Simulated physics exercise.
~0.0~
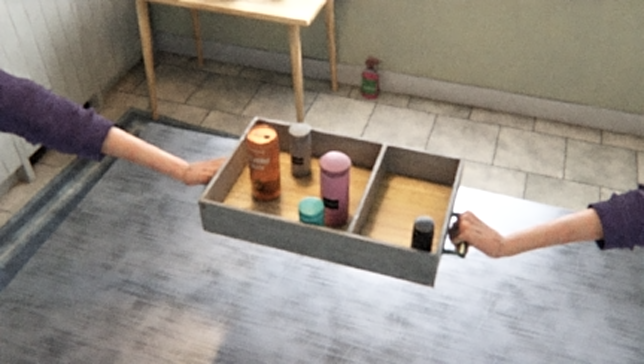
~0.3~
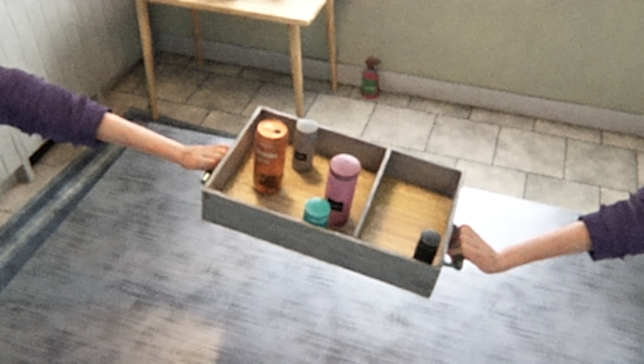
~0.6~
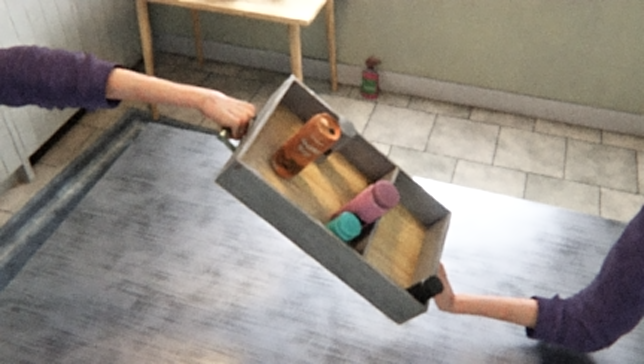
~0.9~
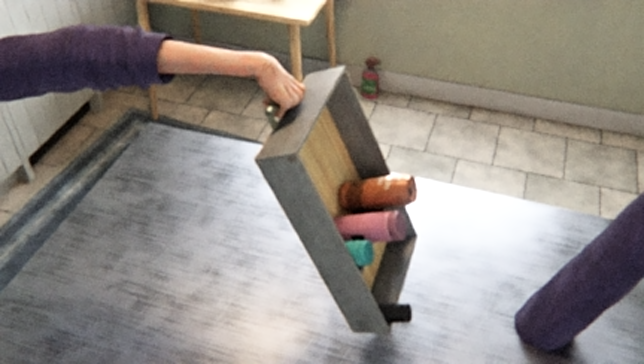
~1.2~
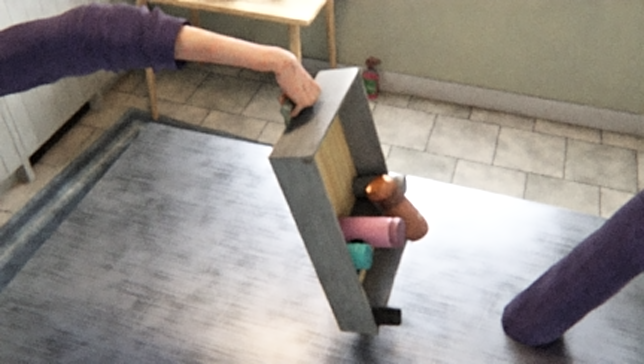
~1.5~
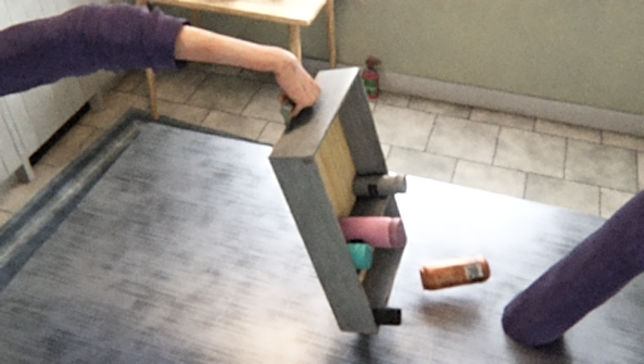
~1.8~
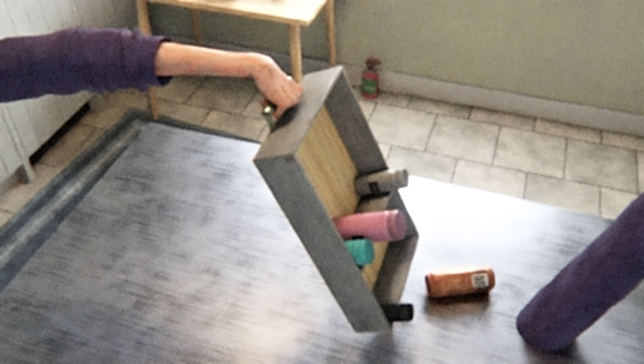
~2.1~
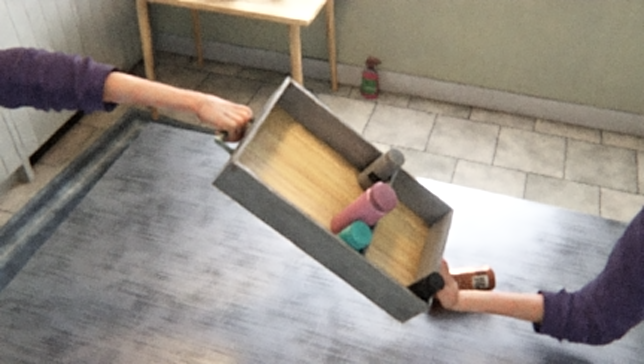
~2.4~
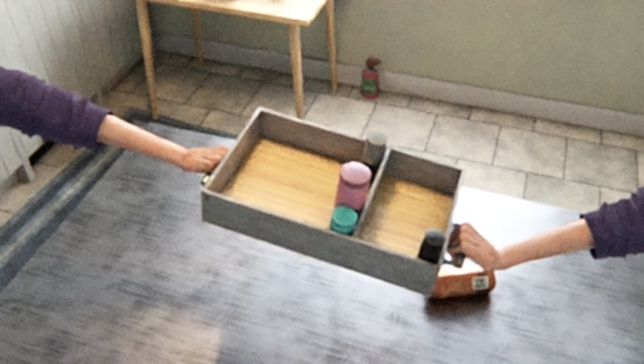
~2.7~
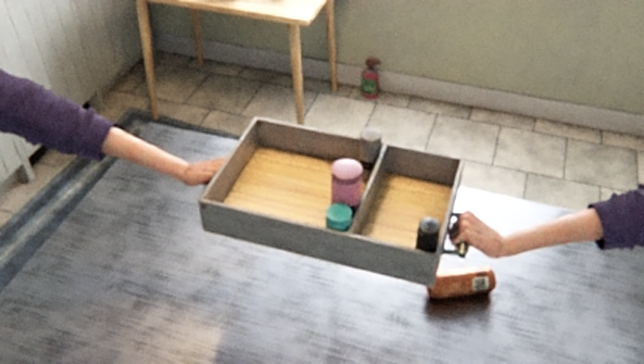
Divided wooden crate held in two hands tipping steeply right, spilling an orange can onto the table, then swinging back to level.
